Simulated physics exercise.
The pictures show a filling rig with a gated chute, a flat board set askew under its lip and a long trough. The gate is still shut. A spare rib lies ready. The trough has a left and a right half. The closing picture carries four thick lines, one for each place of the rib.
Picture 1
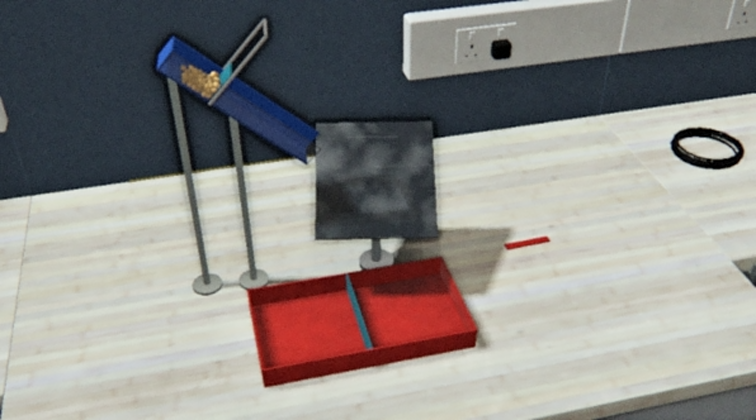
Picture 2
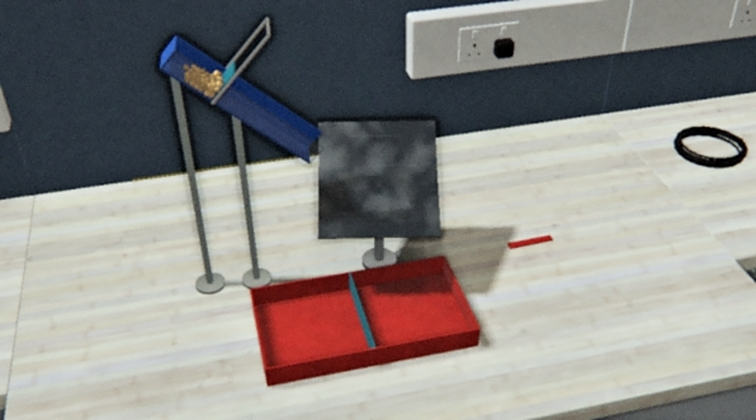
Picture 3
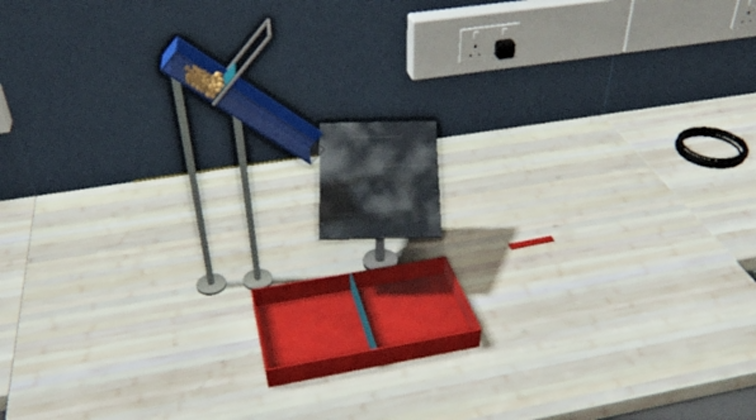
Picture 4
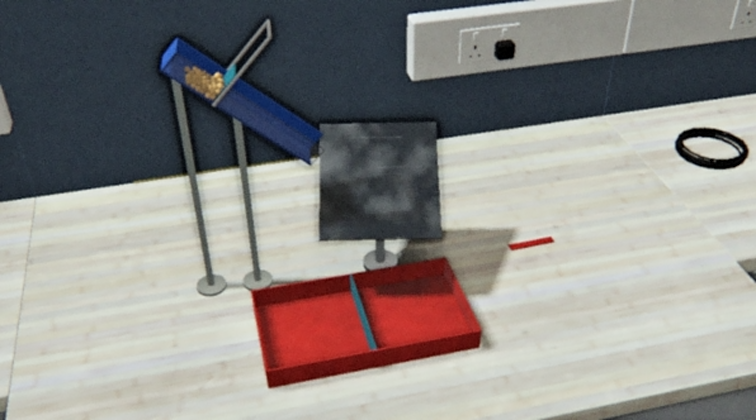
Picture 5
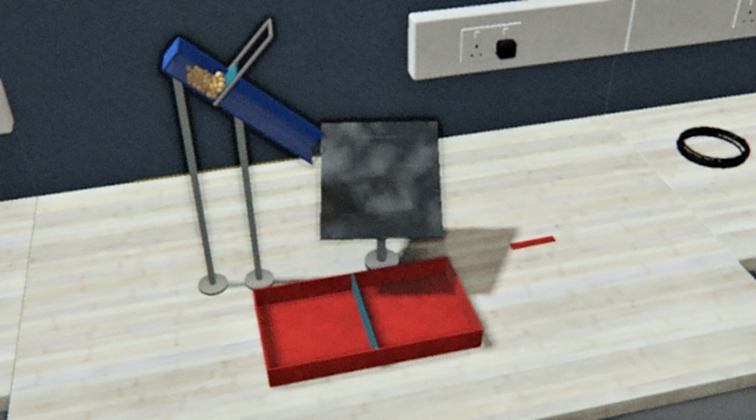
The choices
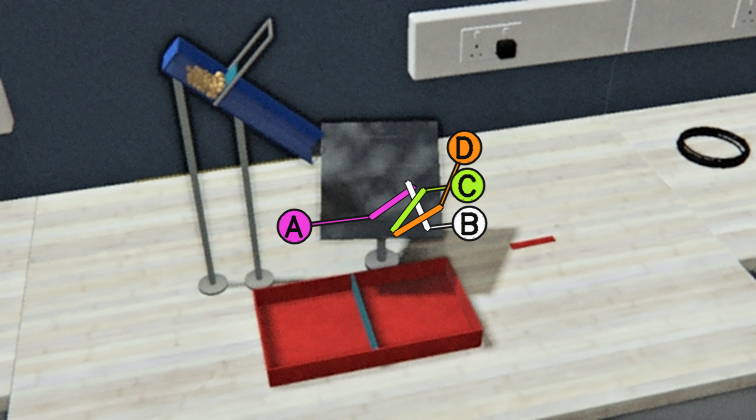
The dried chickpeas stayed still behind the shut gate in the blue chute, above a tilted dark board and an empty red divided trough, and nothing moved except the view, which shifted very slightly.
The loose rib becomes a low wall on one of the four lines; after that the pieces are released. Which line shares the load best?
Line A.
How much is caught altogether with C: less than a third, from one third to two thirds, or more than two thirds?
It is more than two thirds.
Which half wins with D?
The right half.
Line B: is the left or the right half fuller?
The right half.
On the marked copy, line A from (413, 187) to (371, 216); line B from (408, 183) to (427, 228); line C from (423, 190) to (393, 229); line D from (439, 207) to (396, 233).
If A is chosen, of what is caught, close to a third in the left half, close to two thirds in the right.
If B is chosen, of what is caught, a small share in the left half, all but a few in the right.
If C is chosen, of what is caught, a small share in the left half, all but a few in the right.
If D is chosen, of what is caught, a small share in the left half, all but a few in the right.
